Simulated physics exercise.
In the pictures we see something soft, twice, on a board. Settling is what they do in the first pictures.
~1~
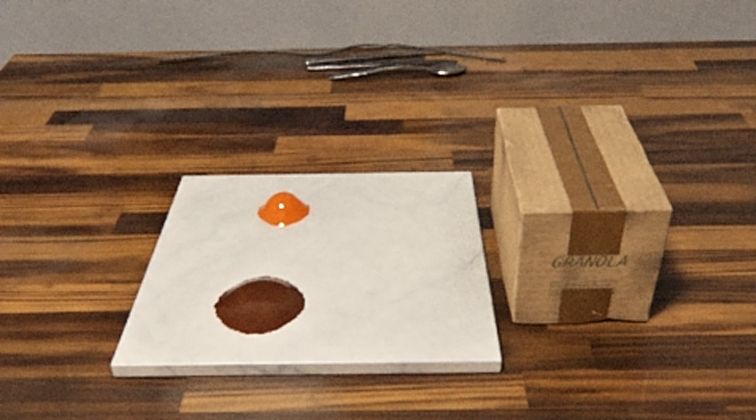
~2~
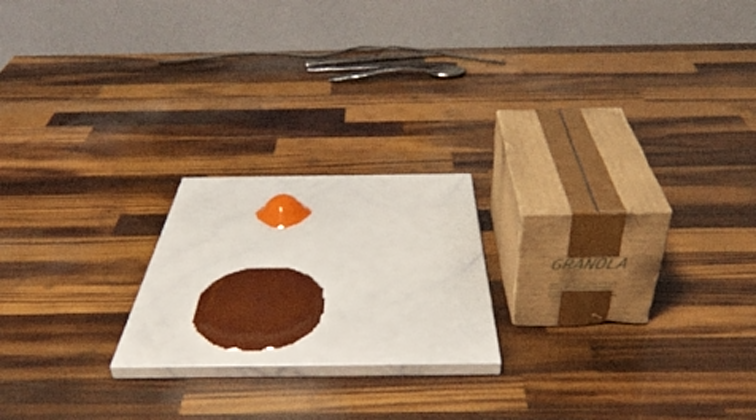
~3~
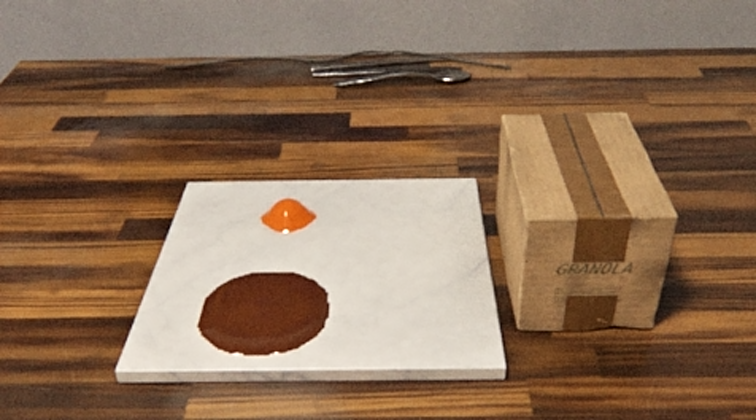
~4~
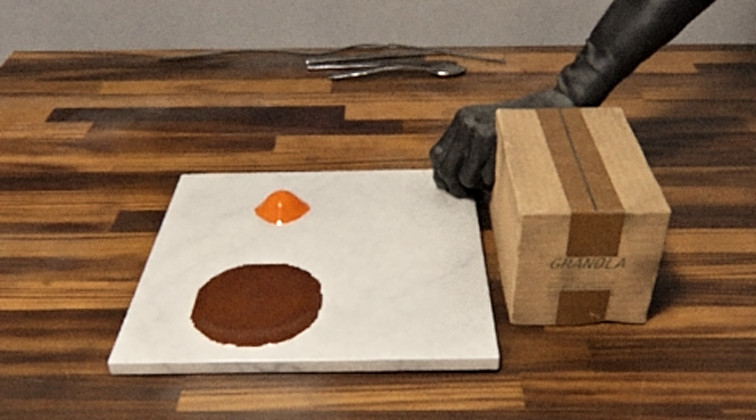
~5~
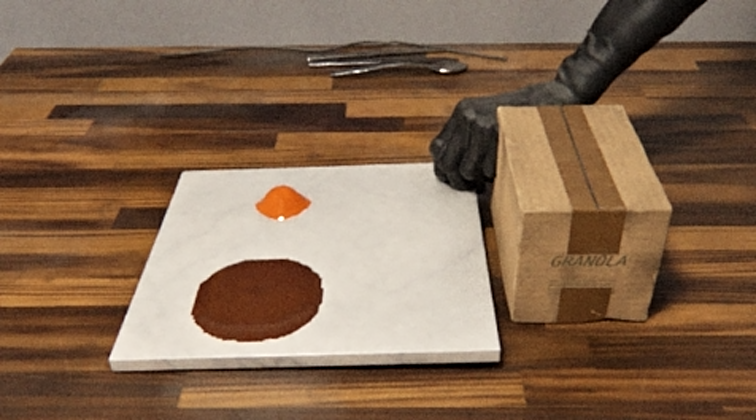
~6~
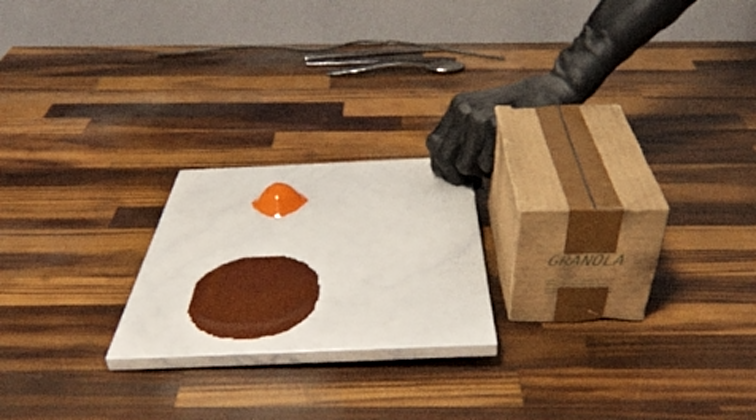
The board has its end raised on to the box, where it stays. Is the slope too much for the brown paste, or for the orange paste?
Okay, so the brown paste tumbles off and the orange paste sits tight.
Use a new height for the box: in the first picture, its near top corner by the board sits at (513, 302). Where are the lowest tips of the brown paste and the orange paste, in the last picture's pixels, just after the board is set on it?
The first near (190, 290), the second near (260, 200).
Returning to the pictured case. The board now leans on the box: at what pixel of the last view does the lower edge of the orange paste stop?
When it stops it sits at about (240, 172).
Shortly, slope about 25°; the brown paste is dripping off the low end; the orange paste has not moved.
Then, the brown paste is dripping off the low end; the orange paste has not moved.
At the finish, slope about 25°; the brown paste is dripping off the low end; the orange paste has not moved.
